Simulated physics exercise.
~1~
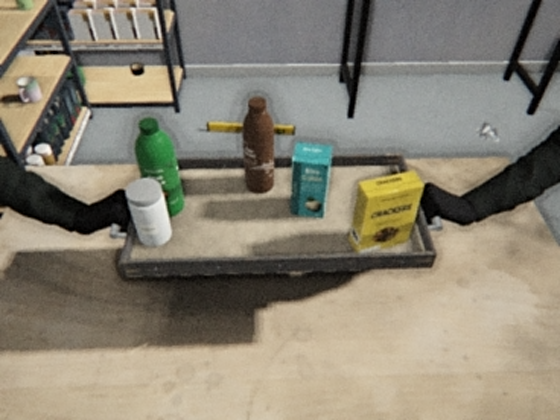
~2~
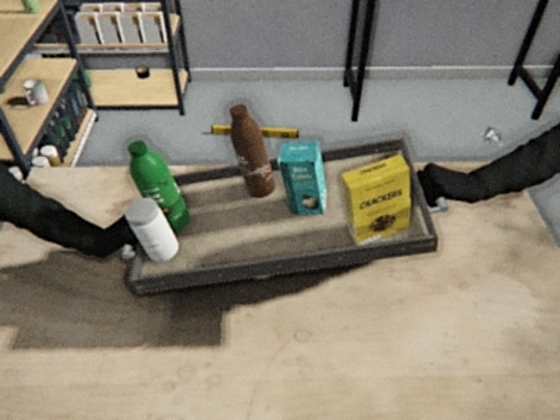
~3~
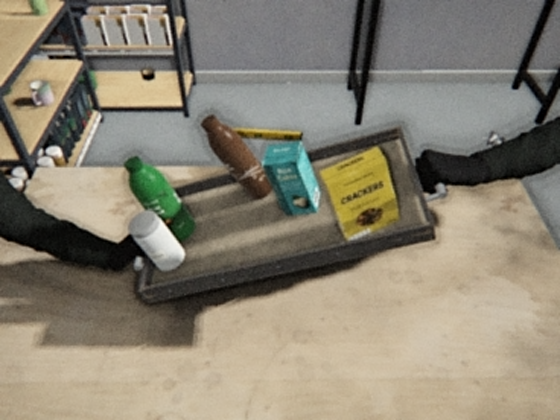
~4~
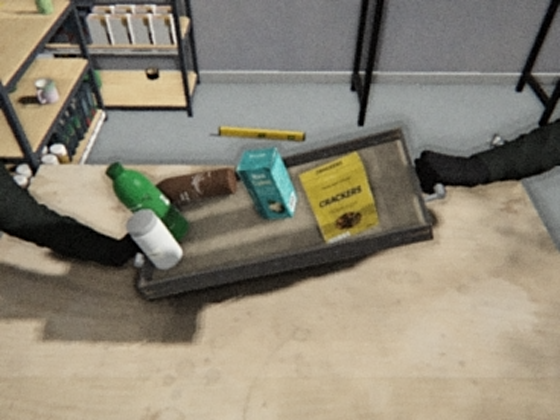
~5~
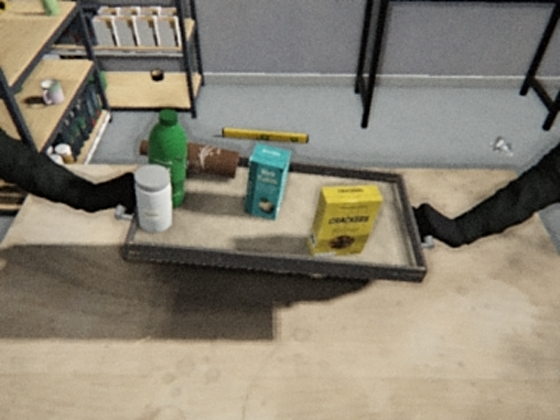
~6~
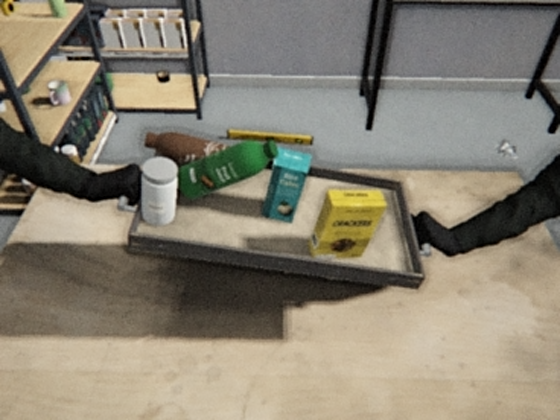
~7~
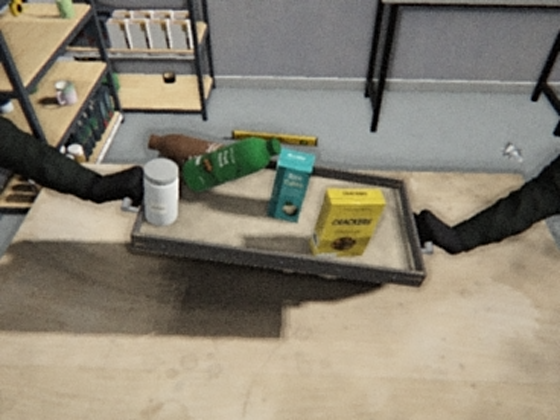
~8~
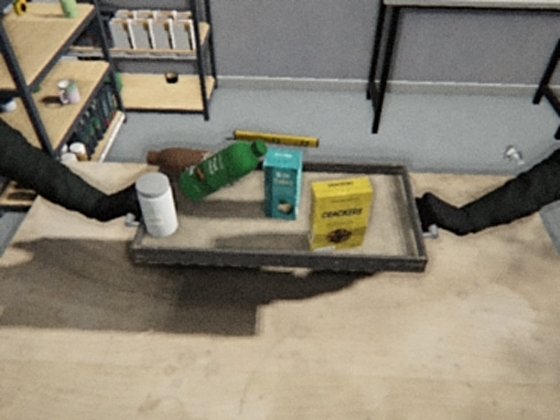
At the start, two dark-sleeved arms hold a level tray above a wooden table, with a brown bottle, a green bottle, a turquoise carton, a yellow cracker packet and a white jar standing on it. The left edge dips, the items lean, and the brown bottle topples onto its side toward the left. The tray swings back through level and the right edge drops, and the green bottle tips over to the right. Finally the tray returns to level, with both bottles toppled near the back while the carton, packet and jar remain upright.
